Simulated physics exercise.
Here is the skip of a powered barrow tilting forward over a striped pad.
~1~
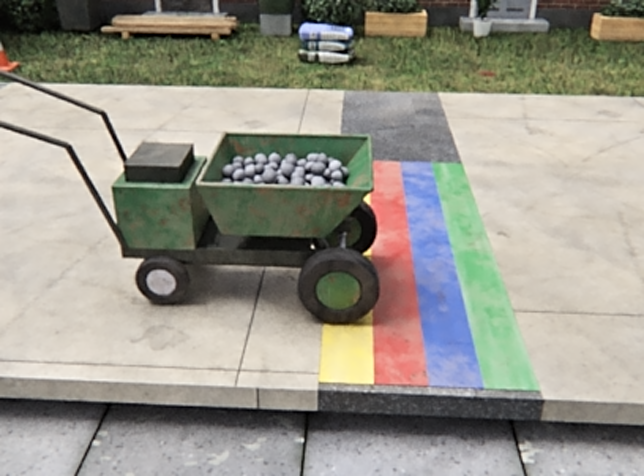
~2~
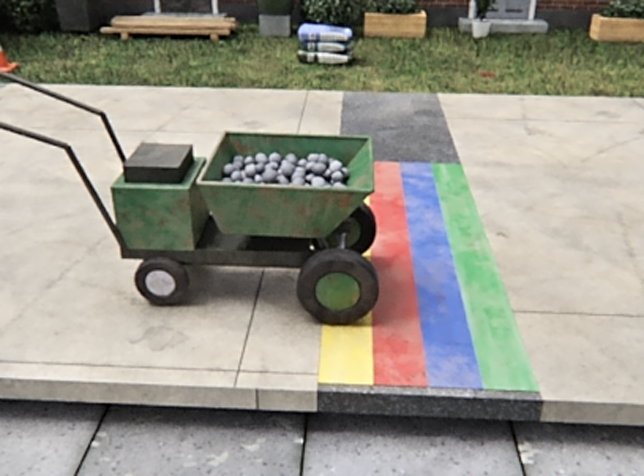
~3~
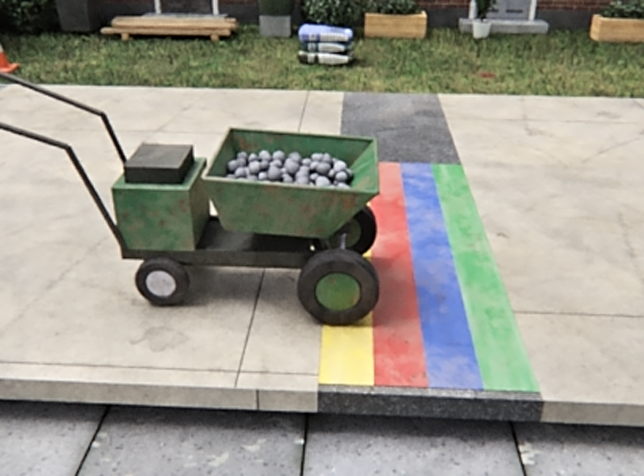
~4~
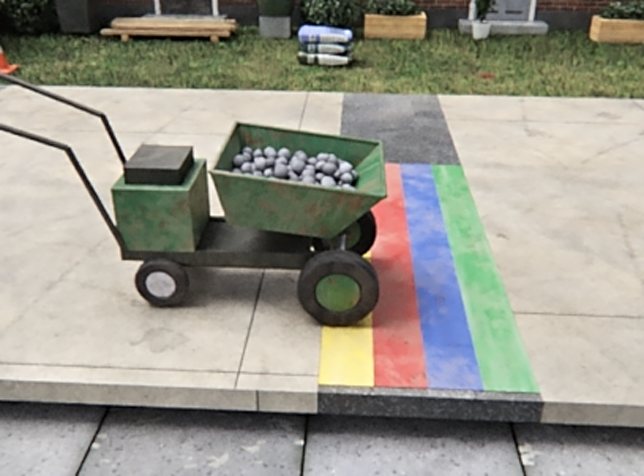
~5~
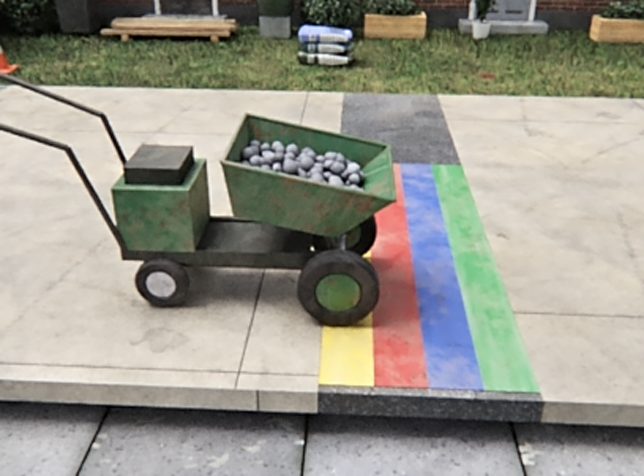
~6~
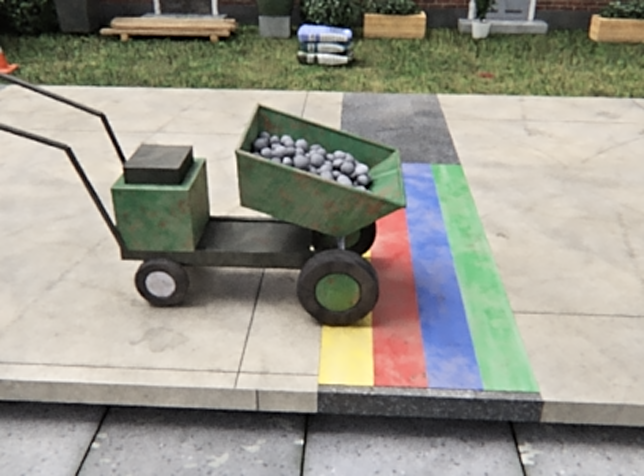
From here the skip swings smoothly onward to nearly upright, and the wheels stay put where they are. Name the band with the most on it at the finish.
The green one.
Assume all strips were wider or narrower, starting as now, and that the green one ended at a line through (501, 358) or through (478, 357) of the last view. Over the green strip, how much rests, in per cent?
Respectively 40 and 20 percent.
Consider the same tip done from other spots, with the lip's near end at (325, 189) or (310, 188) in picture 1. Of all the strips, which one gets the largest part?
Case 1 - the strip in blue; case 2 - the blue one.
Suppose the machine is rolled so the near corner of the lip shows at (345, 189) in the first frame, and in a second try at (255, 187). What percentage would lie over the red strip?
Roughly 0 and 40 %.
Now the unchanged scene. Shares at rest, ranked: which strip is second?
Rank two: Blue.
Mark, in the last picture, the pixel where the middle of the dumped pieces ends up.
Near (490, 289).
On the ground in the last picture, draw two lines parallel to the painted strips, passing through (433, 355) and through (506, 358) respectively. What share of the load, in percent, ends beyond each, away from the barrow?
Estimate: 90 % and 50 %, respectively.
Just after the last frame, skip tipped steeply; every one in the skip.
A moment on, skip tipped right over; roughly two thirds in the skip; about a tenth over the blue strip; roughly a quarter over the green strip; just a few off the paint.
Further on, skip tipped right over; about a tenth in the skip; roughly a quarter over the blue strip; roughly half over the green strip; roughly a quarter off the paint.
When it is over, skip tipped right over; about a tenth in the skip; not one over the yellow strip; not one over the red strip; roughly a quarter over the blue strip; roughly half over the green strip; roughly a quarter off the paint.
